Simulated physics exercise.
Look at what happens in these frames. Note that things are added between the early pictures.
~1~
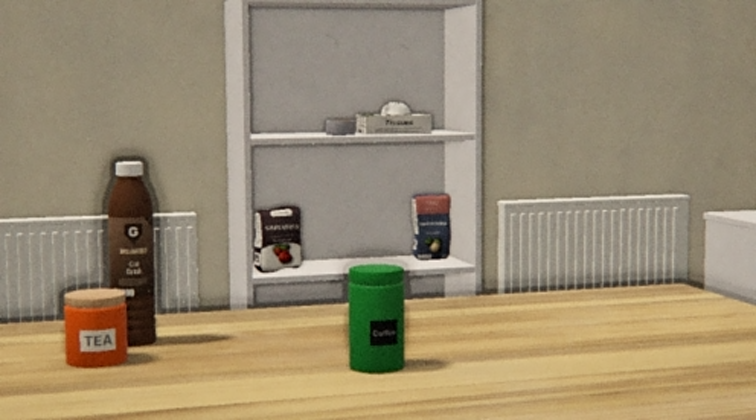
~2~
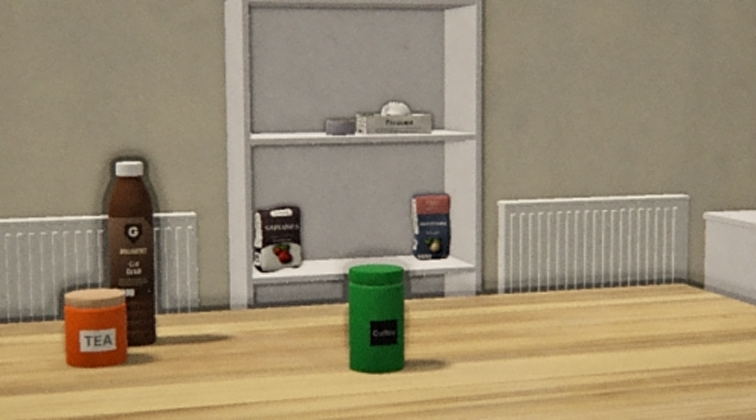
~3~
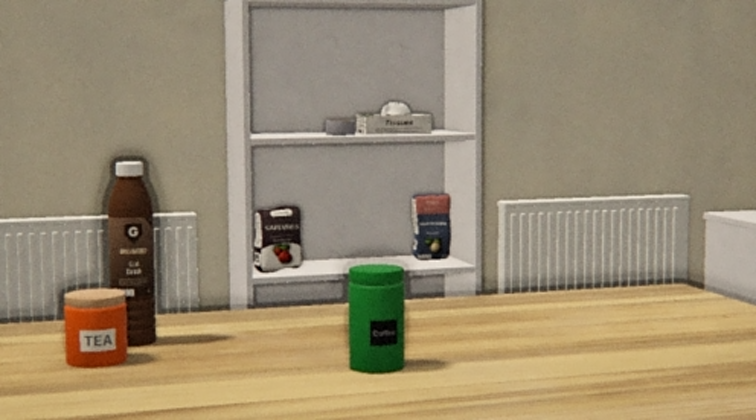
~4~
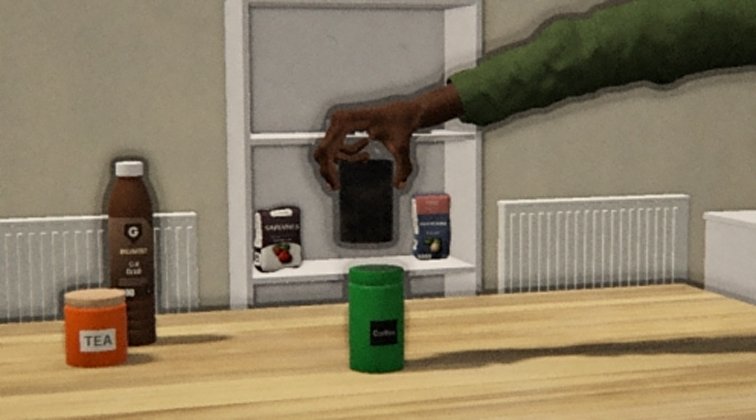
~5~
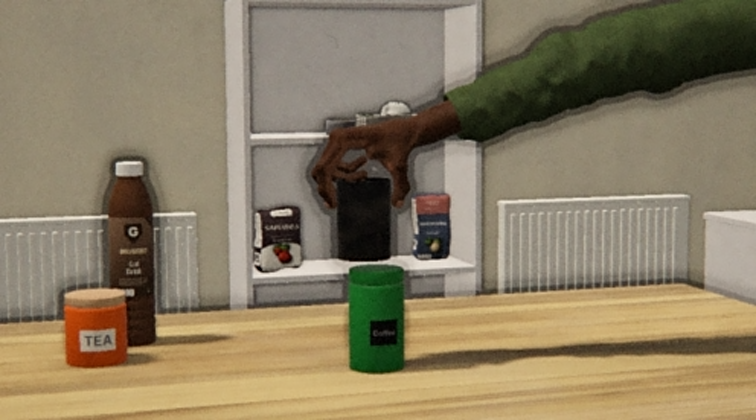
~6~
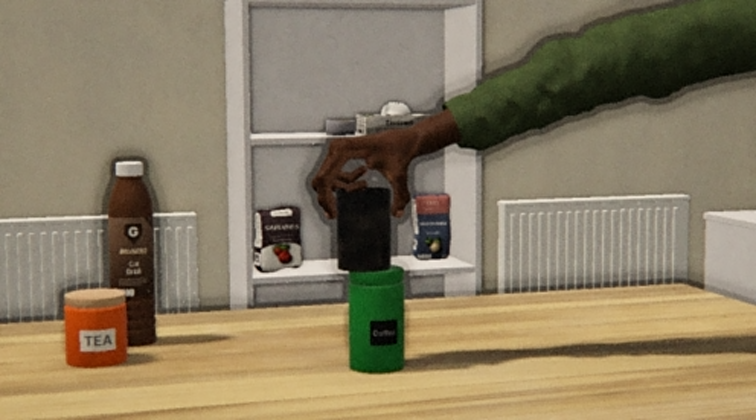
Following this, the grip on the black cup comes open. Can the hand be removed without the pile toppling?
Yes, the pile stays balanced.
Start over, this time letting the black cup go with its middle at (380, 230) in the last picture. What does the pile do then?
After that, the pile stays intact.
Then, 0.60 s after the last picture, nothing has stirred.
Then, 1.60 s after the last picture, black cup resting near (364, 229).
At rest, all 4 in place. Seen from the same camera at the end, black cup near (364, 229). The pile holds.
